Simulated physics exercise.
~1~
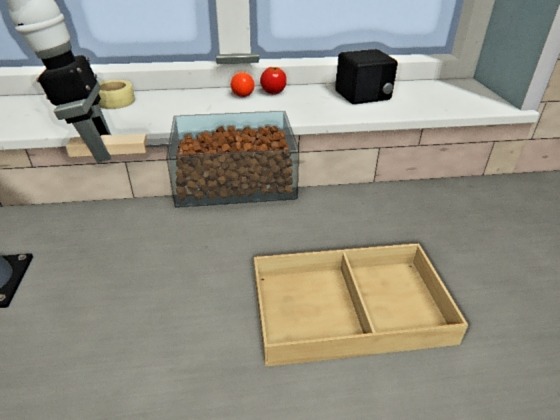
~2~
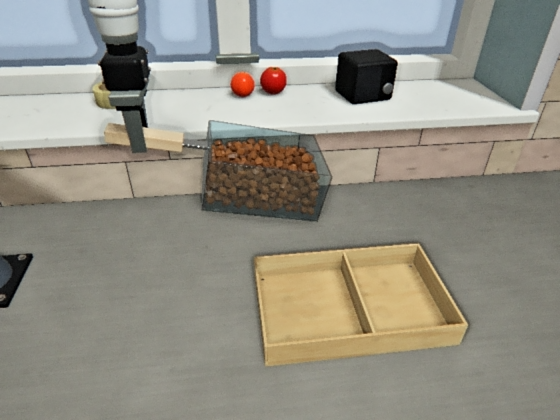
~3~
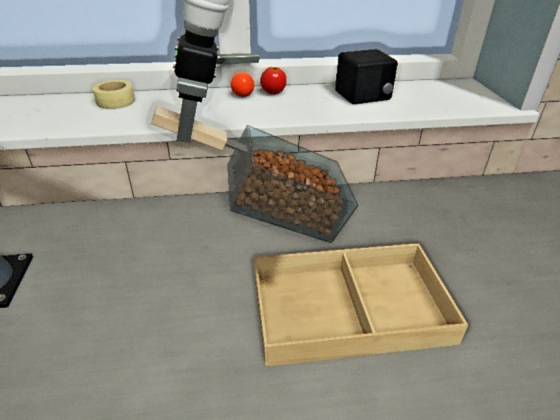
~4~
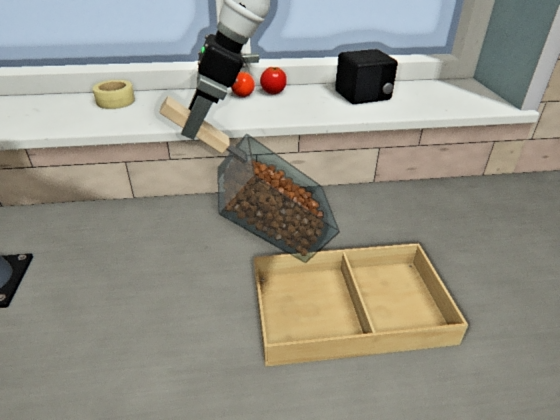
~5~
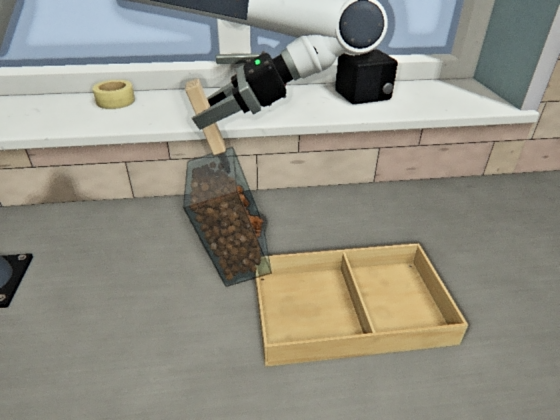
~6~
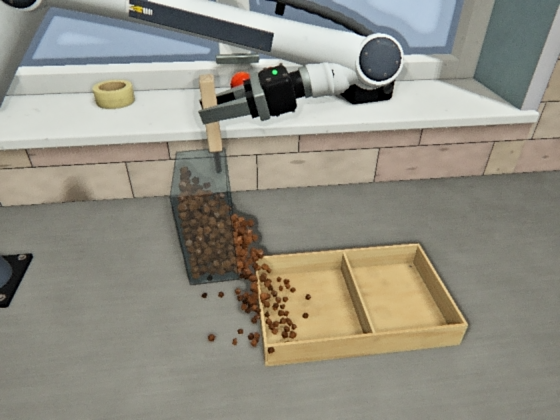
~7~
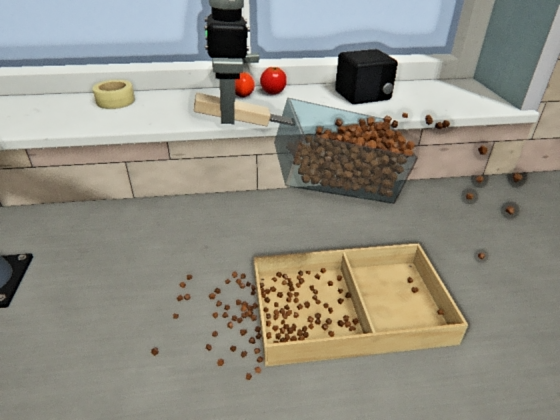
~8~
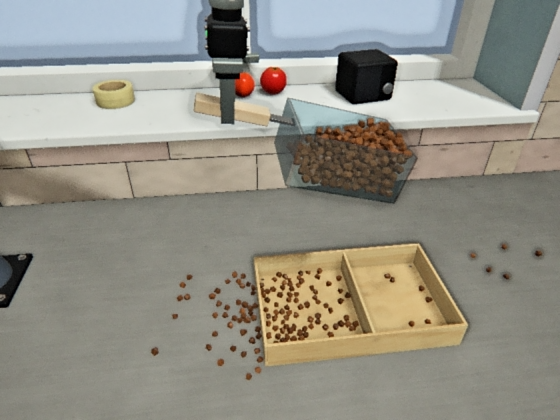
A robot arm tips a clear box, spilling some brown pellets into and around a divided tray.
